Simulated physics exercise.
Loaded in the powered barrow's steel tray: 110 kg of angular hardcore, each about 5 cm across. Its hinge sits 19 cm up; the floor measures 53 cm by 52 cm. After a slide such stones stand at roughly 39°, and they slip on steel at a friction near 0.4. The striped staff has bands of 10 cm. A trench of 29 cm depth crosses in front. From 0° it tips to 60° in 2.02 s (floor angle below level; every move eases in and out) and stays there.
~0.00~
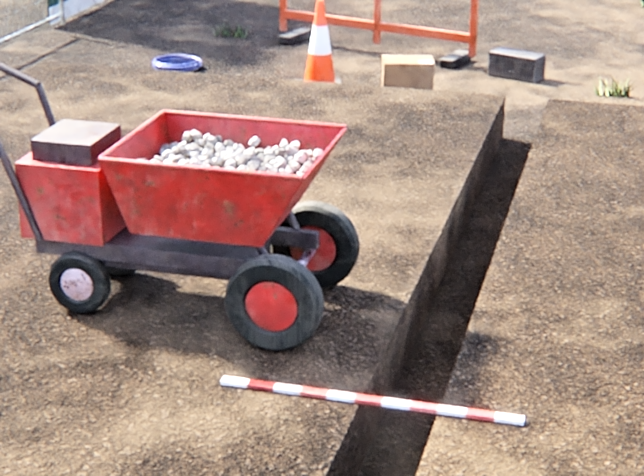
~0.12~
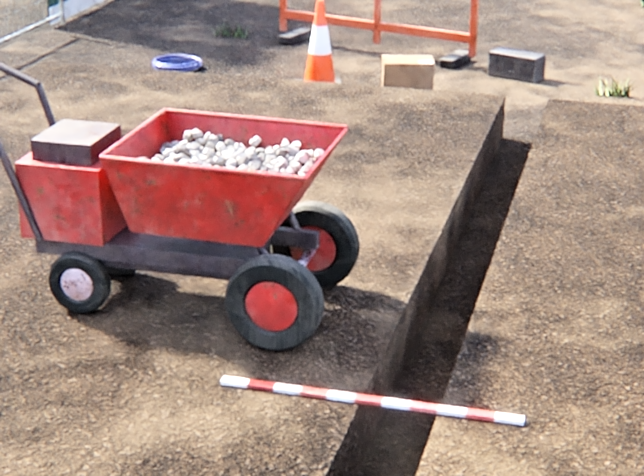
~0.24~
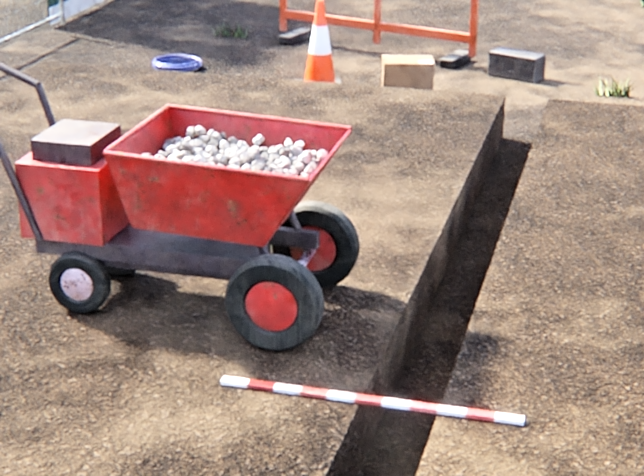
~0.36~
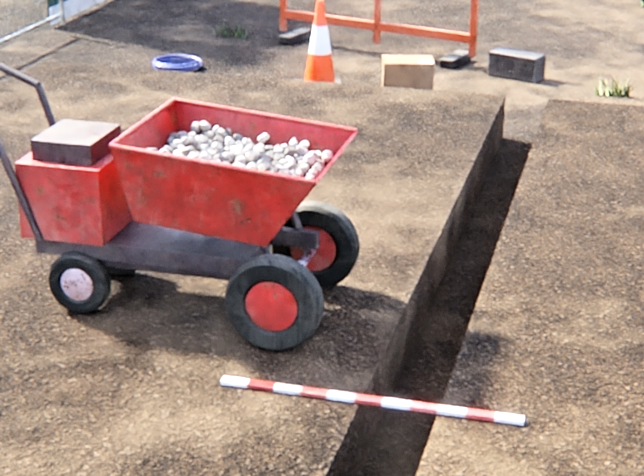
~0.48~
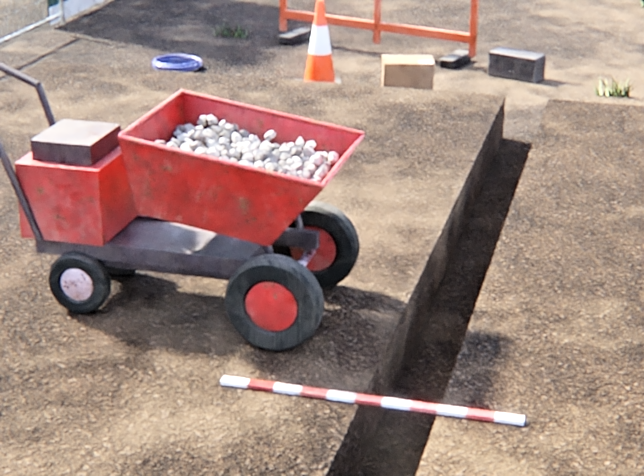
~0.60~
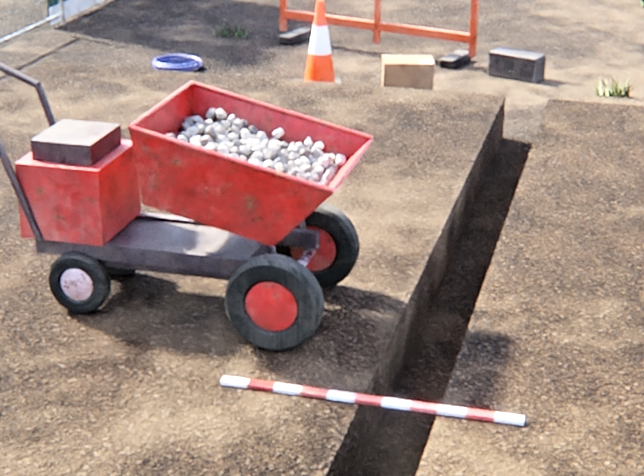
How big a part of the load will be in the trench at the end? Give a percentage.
About 7 per cent.
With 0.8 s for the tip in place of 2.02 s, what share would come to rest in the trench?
It would be near 10 per cent.
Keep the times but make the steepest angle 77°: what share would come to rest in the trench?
It would be near 65 per cent.
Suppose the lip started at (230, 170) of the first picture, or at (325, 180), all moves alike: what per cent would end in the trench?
First some 5, then 5 per cent.
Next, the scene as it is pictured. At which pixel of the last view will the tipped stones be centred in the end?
Near (447, 401).
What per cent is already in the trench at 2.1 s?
Some 0 per cent.
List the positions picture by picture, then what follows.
In the first frame, the tray is at 0°, its lip at (303, 178); the top of the load is at (234, 152).
The second frame shows lip at (304, 179), floor tilted 1°, highest stones at (232, 150); the stones move at 0.1 m/s on average.
The third frame shows lip at (309, 180), floor tilted 2°, highest stones at (217, 145); the stones move at 0.2 m/s on average.
In the fourth frame, the tray is at 5°, its lip at (315, 183); the top of the load is at (204, 136); the stones move at 0.2 m/s on average.
In the fifth frame, the tray is at 9°, its lip at (323, 187); the top of the load is at (211, 130); the stones move at 0.3 m/s on average.
In the sixth frame, the tray is at 13°, its lip at (333, 192); the top of the load is at (214, 126); the stones move at 0.3 m/s on average.
After 1.5 s the floor is at 51°; 100 % in the tray; the foremost stones are at (375, 236).
After 2.1 s the floor is at 60°; 100 % in the tray; the foremost stones are at (436, 263).
After 2.5 s the floor is at 60°; 96 % in the tray, 3 % in the trench, 1 % past the trench; the foremost stones are at (496, 327).
After 4.4 s the floor is at 60°; 91 % in the tray, 7 % in the trench, 3 % past the trench; the foremost stones are at (521, 320).
